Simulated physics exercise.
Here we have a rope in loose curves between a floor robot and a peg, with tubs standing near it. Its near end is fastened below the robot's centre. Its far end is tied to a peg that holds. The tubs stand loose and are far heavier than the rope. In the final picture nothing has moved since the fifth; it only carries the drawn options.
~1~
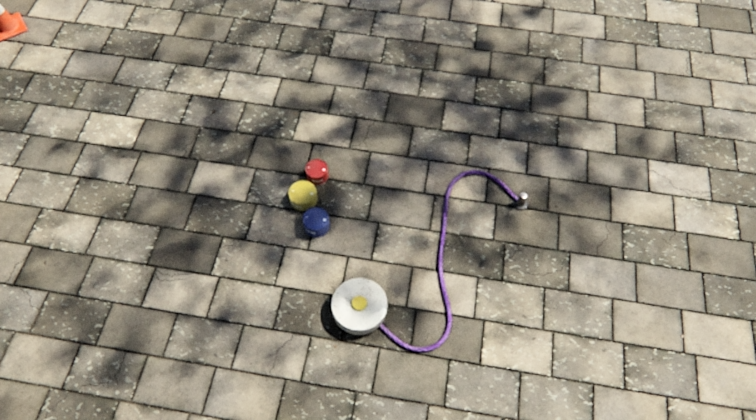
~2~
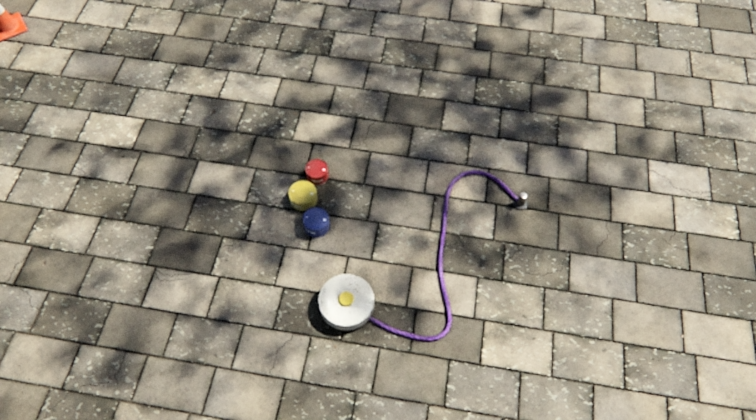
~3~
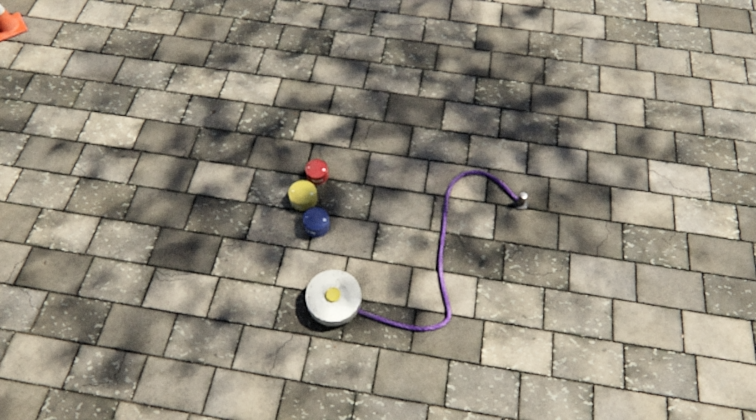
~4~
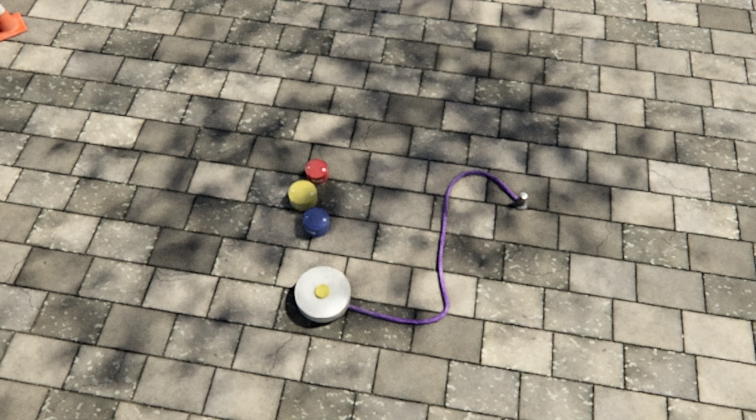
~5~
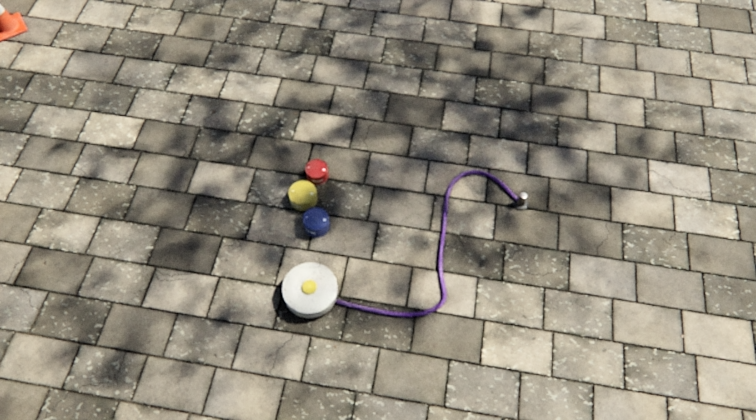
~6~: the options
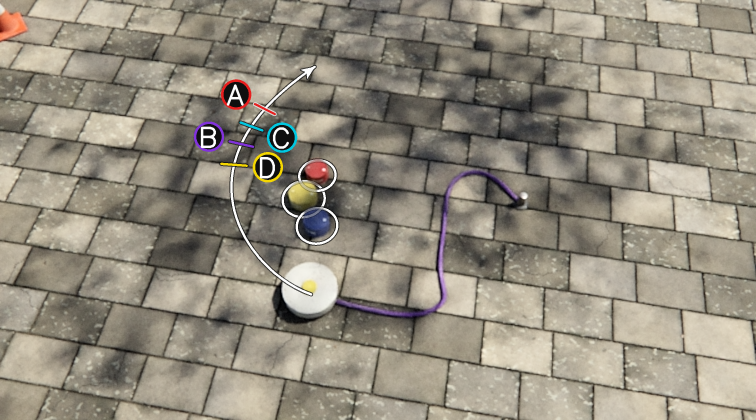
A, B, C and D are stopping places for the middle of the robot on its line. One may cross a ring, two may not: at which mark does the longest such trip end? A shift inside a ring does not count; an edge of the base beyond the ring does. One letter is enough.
As far as tick C.
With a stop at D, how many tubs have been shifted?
The count is none.
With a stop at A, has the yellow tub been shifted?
By then, yes.
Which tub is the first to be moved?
The blue tub.
On the marked copy, A at (265, 109); B at (241, 144); C at (251, 126); D at (234, 165); the route from (311, 294) via (233, 170) to (315, 67).
Taking C. A third of the way, robot (248, 241).
Two thirds of the way, robot (230, 175).
When it is over, robot (250, 121); blue tub (327, 203); one over the rings.
As for the rest, A has three over the rings; B is within the limit but short; D is within the limit but short.
